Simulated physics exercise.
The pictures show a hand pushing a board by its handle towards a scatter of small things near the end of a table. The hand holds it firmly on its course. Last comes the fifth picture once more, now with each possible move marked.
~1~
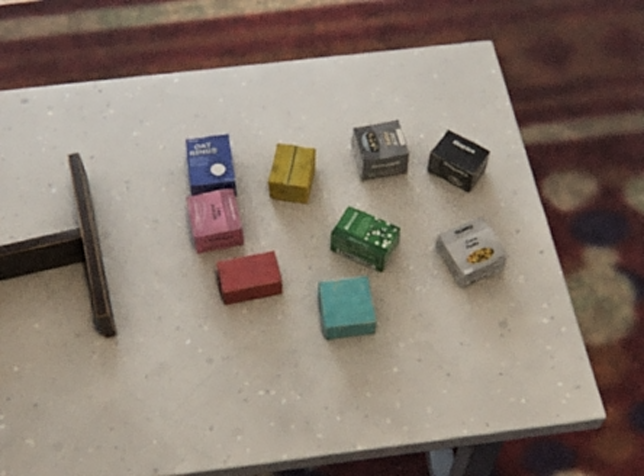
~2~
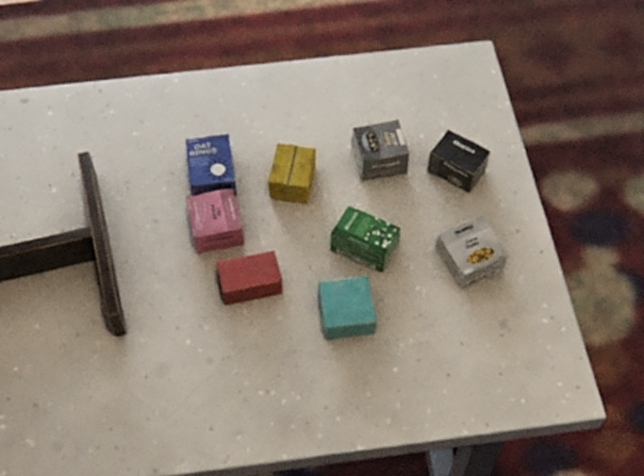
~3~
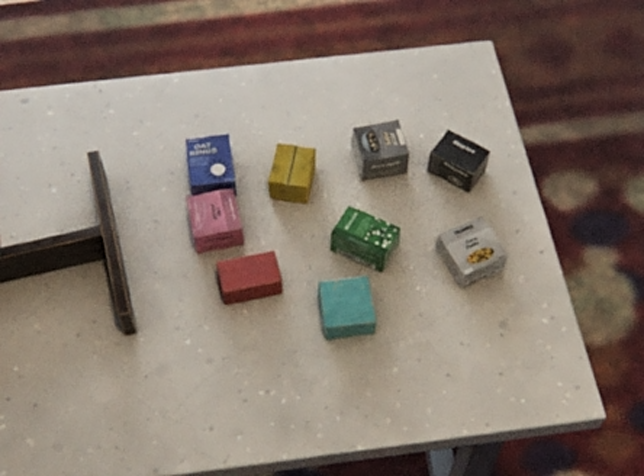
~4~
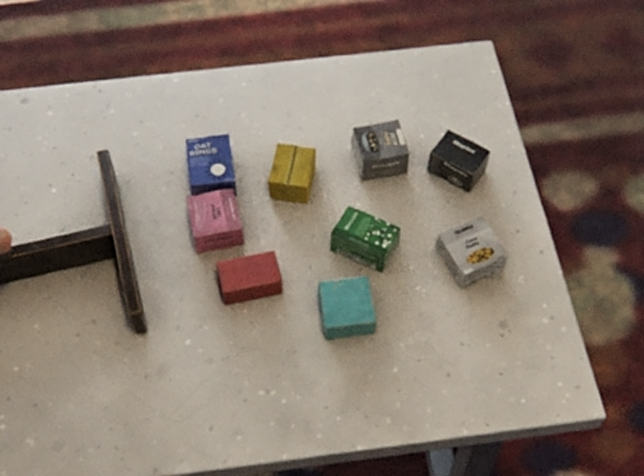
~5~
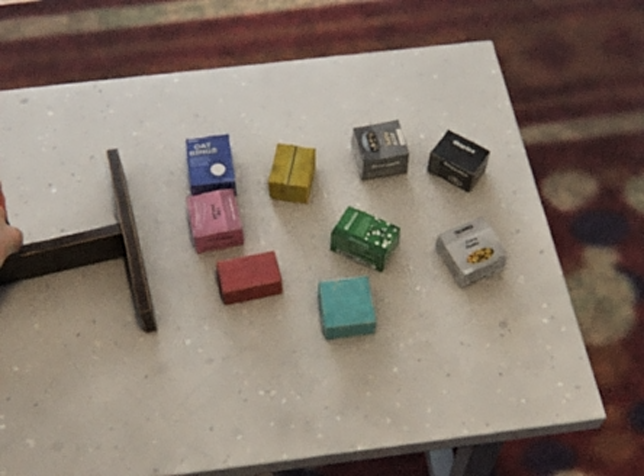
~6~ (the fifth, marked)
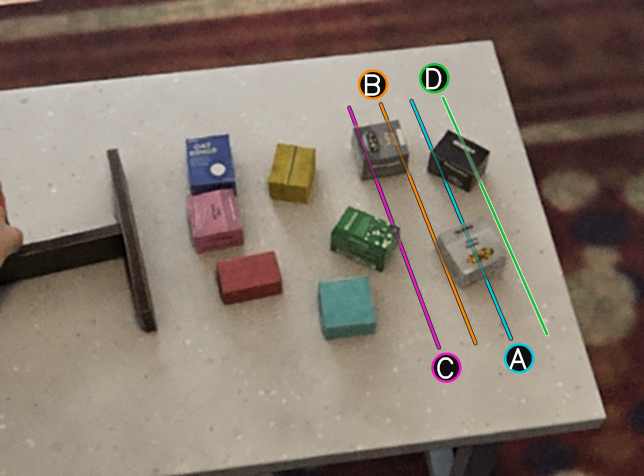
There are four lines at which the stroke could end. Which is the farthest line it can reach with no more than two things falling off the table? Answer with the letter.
Line A.
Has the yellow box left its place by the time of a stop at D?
Yes.
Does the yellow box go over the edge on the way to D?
Yes.
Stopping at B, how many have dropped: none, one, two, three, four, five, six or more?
By then, none.
On the marked copy, A at (458, 211); B at (425, 215); C at (391, 219); D at (491, 207).
With A. Early on, board (247, 212); blue packet (261, 161); yellow box (309, 168).
Further on, board (365, 199); black box (484, 166); white packet (484, 257).
At the end, board (457, 188); grey packet over the edge; black box (527, 163); one fallen.
As for the rest, B is within the limit but short; C is within the limit but short; D drops five.
